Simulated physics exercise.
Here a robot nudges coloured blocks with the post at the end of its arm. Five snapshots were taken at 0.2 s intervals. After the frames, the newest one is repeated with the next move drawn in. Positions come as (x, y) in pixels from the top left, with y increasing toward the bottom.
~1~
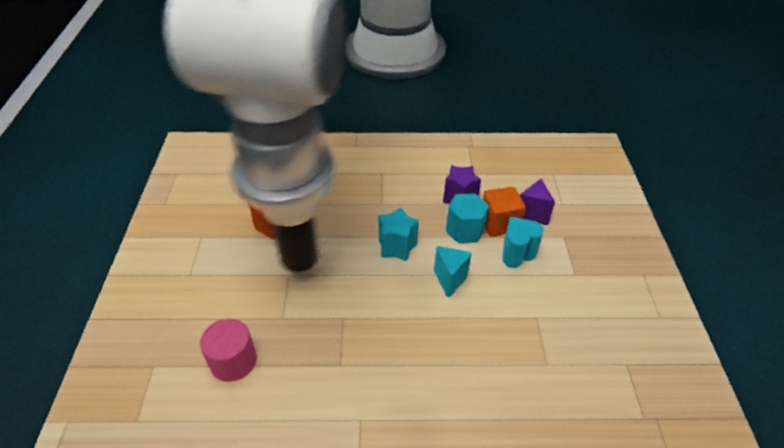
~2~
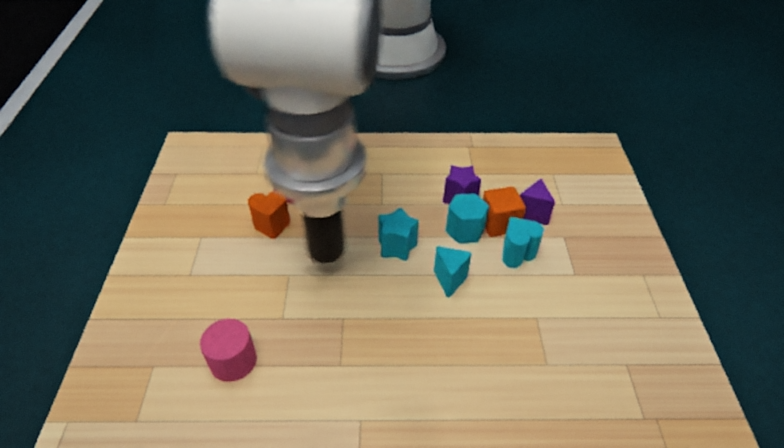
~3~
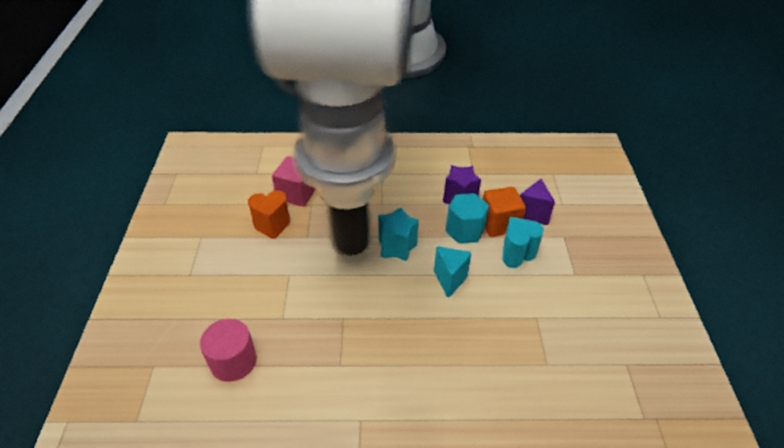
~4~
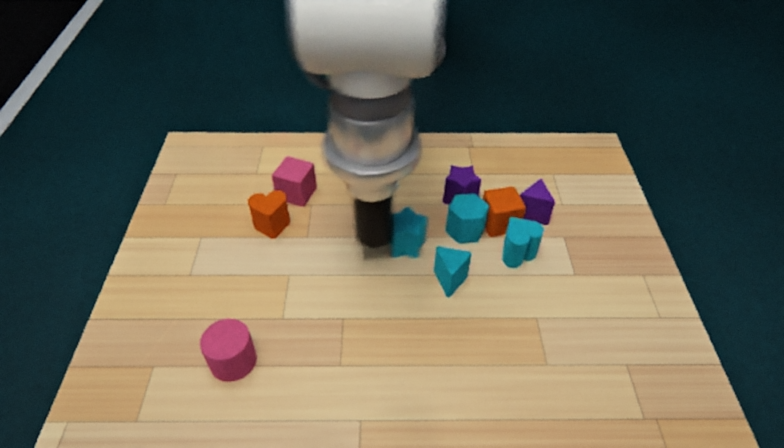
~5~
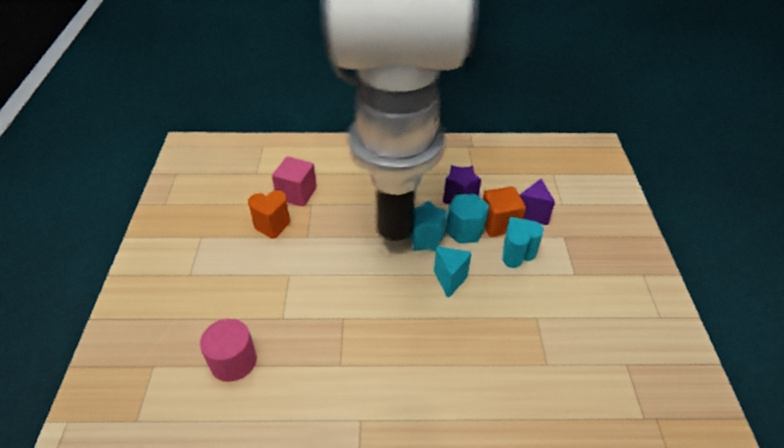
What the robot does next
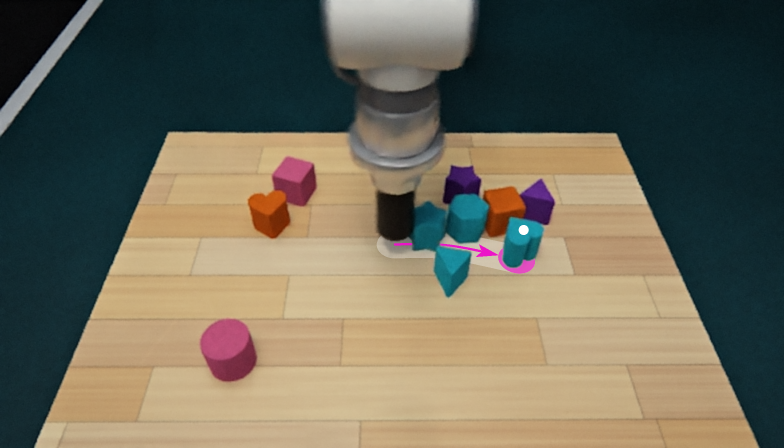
A robot arm moved its black post rightward across the wooden board, reached the turquoise star-shaped block and pushed it a short way right, up beside the turquoise hexagon, while the other blocks stayed put.
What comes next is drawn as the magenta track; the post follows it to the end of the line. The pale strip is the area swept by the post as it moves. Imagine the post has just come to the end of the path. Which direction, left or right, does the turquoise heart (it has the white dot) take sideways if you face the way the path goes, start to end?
That block drifts right.
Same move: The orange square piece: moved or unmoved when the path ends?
At the end of the path, it will have moved.
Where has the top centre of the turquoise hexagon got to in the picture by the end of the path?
Near (564, 203).
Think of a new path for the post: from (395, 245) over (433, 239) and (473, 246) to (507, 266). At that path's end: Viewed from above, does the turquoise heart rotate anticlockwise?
No, I don't think so.
Drawn move, from (395, 245) over (455, 246) to (517, 259); the dot is on the turquoise heart.
On the path given first. One third of the way, post (437, 228); turquoise star-shaped block (470, 213); turquoise hexagon (505, 203); orange square piece (534, 191), turned 25° anticlockwise; purple triangular piece (560, 185), turned 35° clockwise.
Two thirds of the way, post (479, 234); turquoise star-shaped block (511, 218); turquoise hexagon (541, 203), turned 25° anticlockwise; orange square piece (558, 184), turned 45° anticlockwise; turquoise heart (542, 235); purple triangular piece (577, 172), turned 15° clockwise.
At the end, post (521, 243); turquoise star-shaped block (553, 226); turquoise hexagon (564, 203), turned 60° anticlockwise; orange square piece (566, 179), turned 60° anticlockwise; turquoise heart (583, 248), turned 40° clockwise; purple triangular piece (579, 164).
